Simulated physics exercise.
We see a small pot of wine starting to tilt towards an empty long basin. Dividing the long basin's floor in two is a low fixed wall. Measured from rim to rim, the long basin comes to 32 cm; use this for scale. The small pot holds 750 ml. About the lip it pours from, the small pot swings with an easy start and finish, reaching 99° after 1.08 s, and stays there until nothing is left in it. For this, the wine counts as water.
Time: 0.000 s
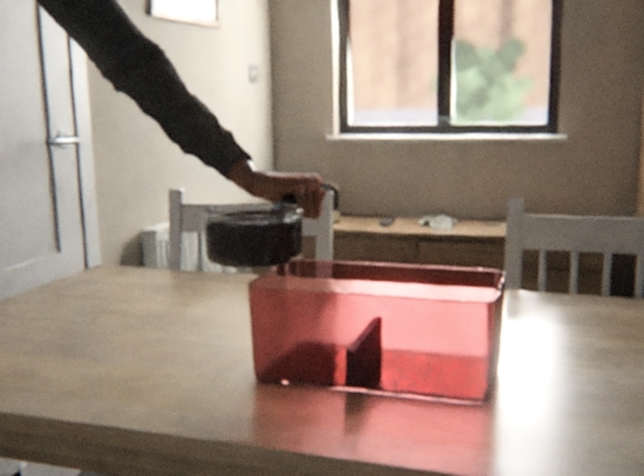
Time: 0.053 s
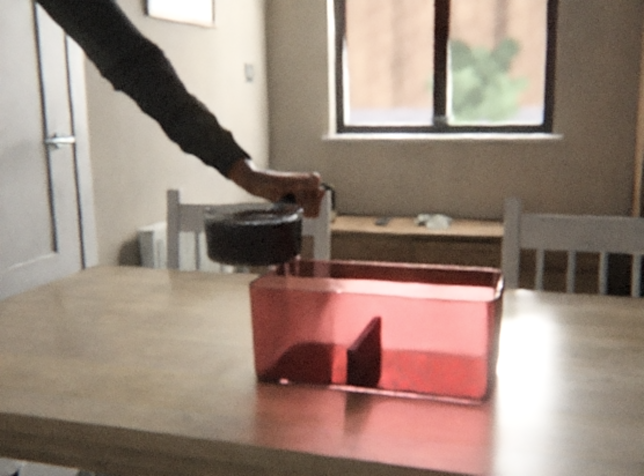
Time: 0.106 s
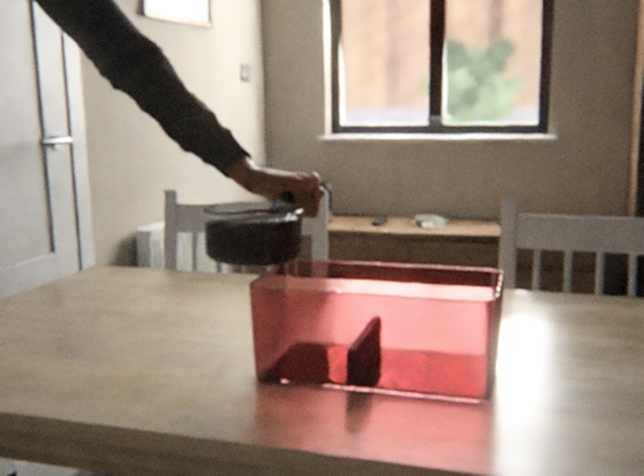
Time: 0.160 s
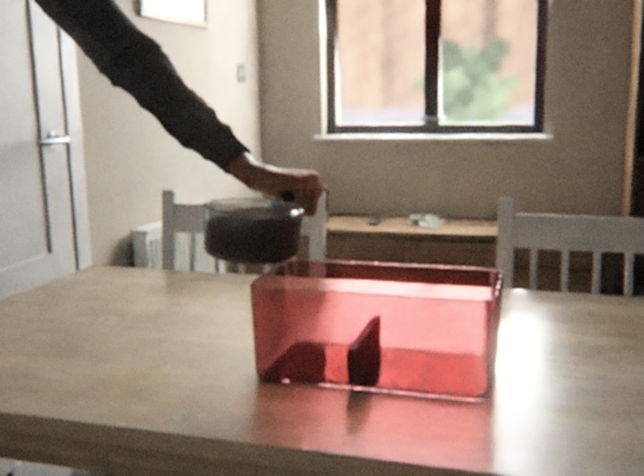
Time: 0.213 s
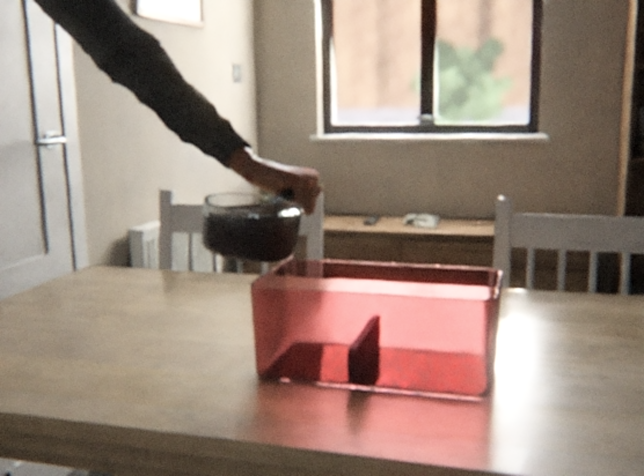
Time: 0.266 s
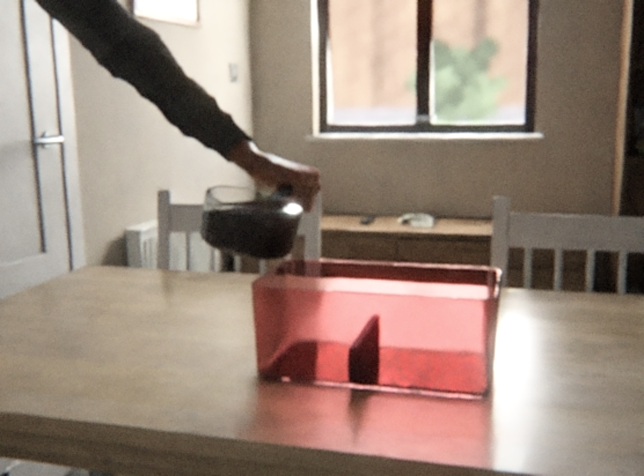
A hand tilts a small pot of dark liquid slightly rightward beside a red divided basin.
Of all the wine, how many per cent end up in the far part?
Roughly 63 per cent.
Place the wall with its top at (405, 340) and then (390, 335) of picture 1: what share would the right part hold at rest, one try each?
I'd put it at about 5 per cent for the first and about 10 per cent for the second.
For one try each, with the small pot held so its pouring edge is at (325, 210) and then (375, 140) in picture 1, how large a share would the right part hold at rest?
Around 95 per cent first, around 80 per cent next.
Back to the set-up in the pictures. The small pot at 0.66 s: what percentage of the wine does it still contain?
Roughly 54 per cent.
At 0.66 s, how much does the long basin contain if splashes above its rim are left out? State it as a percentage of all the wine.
14 %, give or take.
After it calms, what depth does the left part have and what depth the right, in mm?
Left 12 mm, right 18 mm.
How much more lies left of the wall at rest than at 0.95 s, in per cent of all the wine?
Close to 14% of the whole.
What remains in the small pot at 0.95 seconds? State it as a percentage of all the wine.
Around 10 in a hundred is still there.
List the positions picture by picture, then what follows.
The first picture shows tilt 0°; pouring edge (299, 213); surface from (212, 216) to (298, 219); the long basin's rim runs from (268, 273) to (501, 287); the wall's top is at (365, 333).
The second picture shows tilt 1°; pouring edge (299, 213); surface from (212, 216) to (299, 219).
The third picture shows tilt 2°; pouring edge (299, 214); surface from (213, 215) to (299, 217).
The fourth picture shows tilt 5°; pouring edge (299, 214); surface from (212, 213) to (298, 215).
The fifth picture shows tilt 9°; pouring edge (299, 214); surface from (211, 210) to (299, 213).
The sixth picture shows tilt 14°; pouring edge (299, 214); surface from (211, 205) to (300, 210).
After 0.66 s the tilt is 66° and 54 per cent is still to pour, 14 is left of the wall and 1 right of it.
After 0.95 s the tilt is 95° and 10 per cent is still to pour, 22 is left of the wall and 57 right of it.
After 1.25 s the tilt is 99° and 1 per cent is still to pour, 34 is left of the wall and 63 right of it.
After 1.58 s the tilt is 99° and 0 per cent is still to pour, 36 is left of the wall and 63 right of it.
In the end 36 per cent lies left of the wall, 63 right of it and 1 outside.
